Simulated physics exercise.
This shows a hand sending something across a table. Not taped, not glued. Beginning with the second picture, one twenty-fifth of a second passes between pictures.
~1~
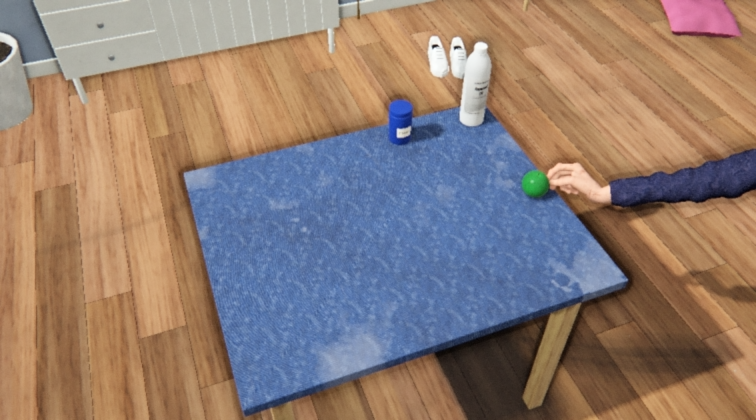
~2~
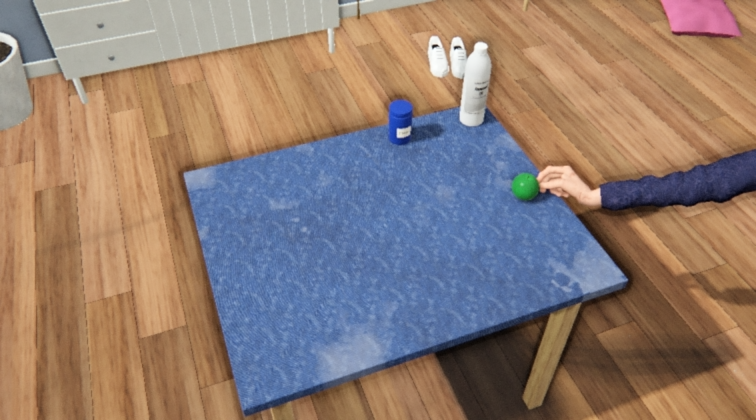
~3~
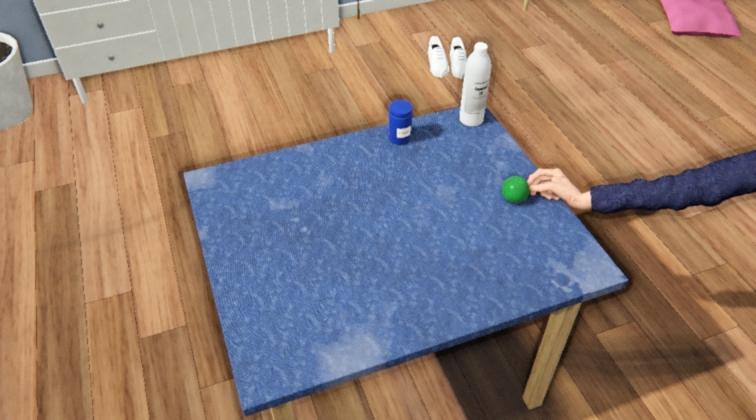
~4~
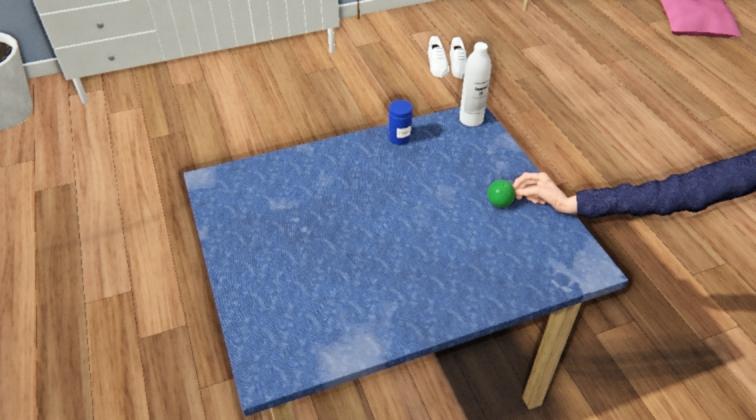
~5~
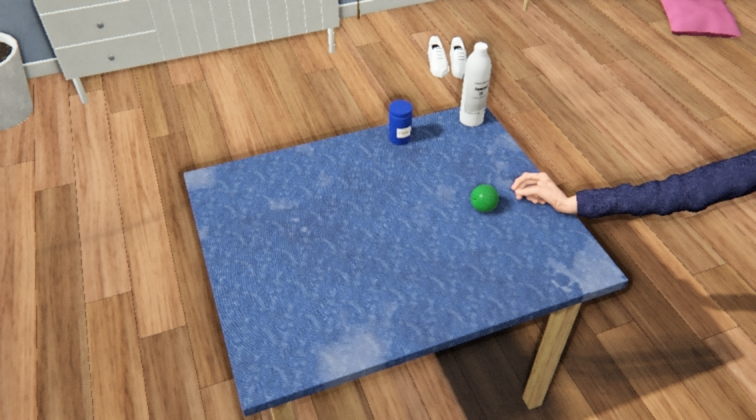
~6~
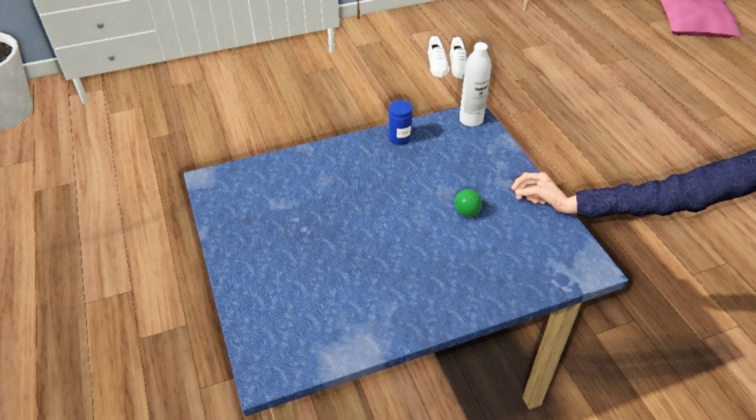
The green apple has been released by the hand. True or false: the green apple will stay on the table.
False.
Then, 0.30 s past the last view, green apple displaced well along near (347, 237).
Then, 0.70 s past the last view, green apple now off the table.
Then, 1.10 s past the last view, things are still on the move.
Finally, off the table, green apple.
